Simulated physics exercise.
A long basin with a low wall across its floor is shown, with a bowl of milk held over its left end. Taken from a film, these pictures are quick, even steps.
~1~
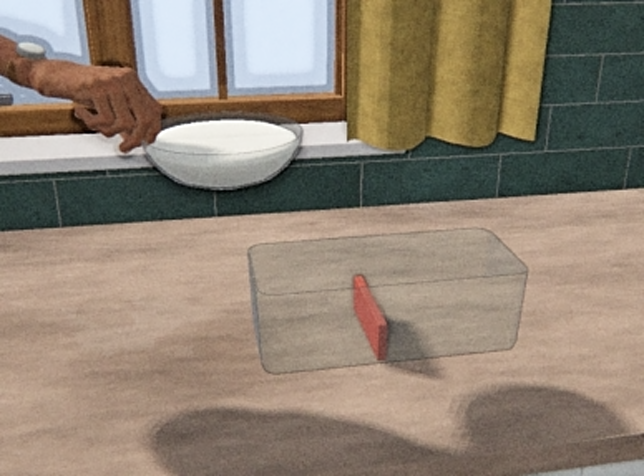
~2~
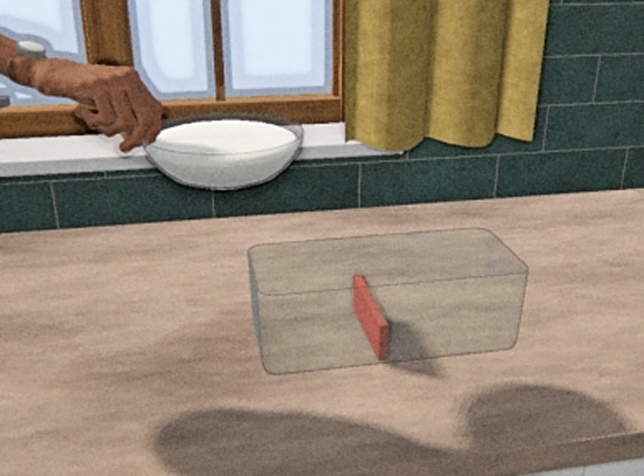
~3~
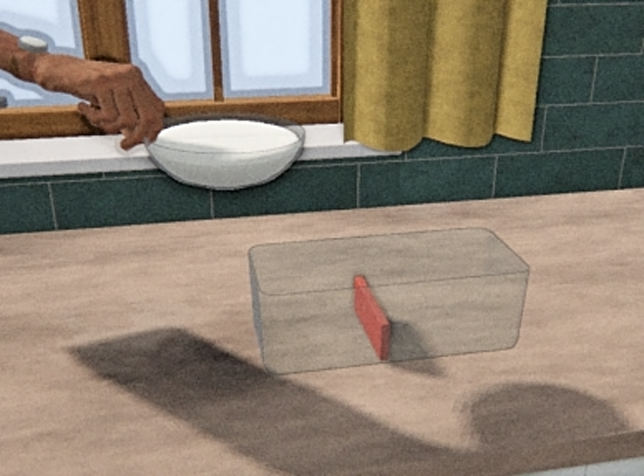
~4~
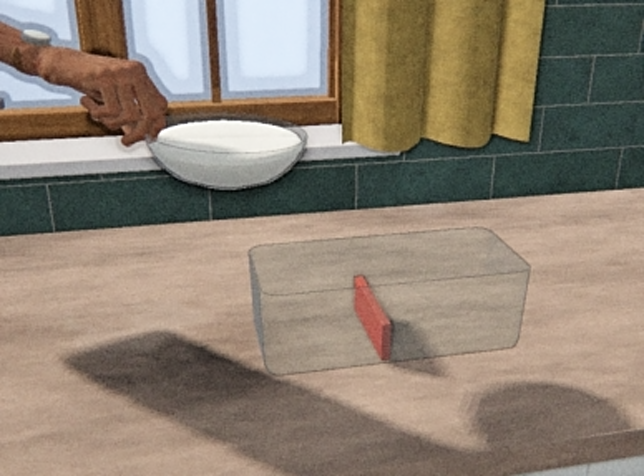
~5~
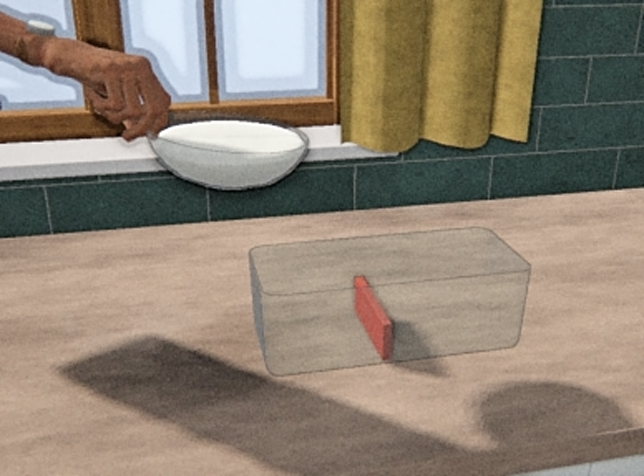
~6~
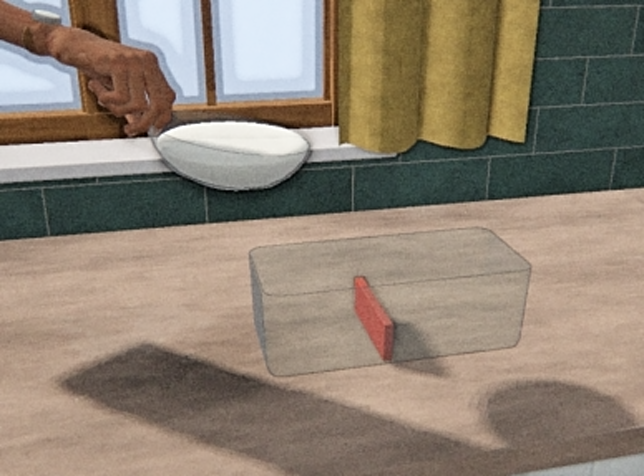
On a wooden counter by a window with a yellow curtain, a clear basin with a low red wall inside sat still while a hand above slowly tilted a bowl of milk slightly rightward.
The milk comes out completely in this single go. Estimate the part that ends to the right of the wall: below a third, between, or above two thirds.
After it calms, what's right of the wall is a small share, below one third.
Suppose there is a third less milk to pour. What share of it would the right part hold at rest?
Near 0 %.
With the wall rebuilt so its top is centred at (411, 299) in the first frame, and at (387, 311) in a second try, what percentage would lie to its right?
5 % and 15 %, roughly.
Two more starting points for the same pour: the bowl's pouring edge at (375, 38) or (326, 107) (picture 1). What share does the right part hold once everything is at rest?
Near 90 per cent for the first start, near 65 per cent for the second.
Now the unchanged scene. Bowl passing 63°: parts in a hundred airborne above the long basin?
About 35 %.
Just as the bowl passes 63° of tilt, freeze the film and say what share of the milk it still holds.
It still holds close to 20 per cent at that lean.
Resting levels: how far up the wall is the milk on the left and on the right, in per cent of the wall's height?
Left part: 60 per cent; right part: 10.
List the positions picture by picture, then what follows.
It leans 0°; its right rim is at (302, 129); the milk meets the walls at (146, 142) and (297, 135); the long basin's rim runs from (252, 270) to (508, 250); the wall's top is at (370, 300), in the first frame.
It leans 0°; its right rim is at (302, 130); the milk meets the walls at (146, 142) and (297, 135), in the second frame.
It leans 2°; its right rim is at (304, 131); the milk meets the walls at (149, 141) and (299, 136), in the third frame.
It leans 4°; its right rim is at (305, 134); the milk meets the walls at (150, 140) and (301, 136), in the fourth frame.
It leans 7°; its right rim is at (307, 138); the milk meets the walls at (151, 140) and (303, 137), in the fifth frame.
It leans 11°; its right rim is at (308, 144); the milk meets the walls at (156, 140) and (306, 140); 1 per cent is over the edge, in the sixth frame.
A moment on, the bowl is tipped part way and 19 per cent is still to pour, 29 is left of the wall and 16 right of it.
Next, the bowl is tipped right over and 0 per cent is still to pour, 76 is left of the wall and 21 right of it.
Then the bowl is tipped right over and 0 per cent is still to pour, 75 is left of the wall and 22 right of it.
Later the bowl is tipped right over and 0 per cent is still to pour, 75 is left of the wall and 22 right of it.
In the end 75 per cent lies left of the wall, 22 right of it and 3 outside.
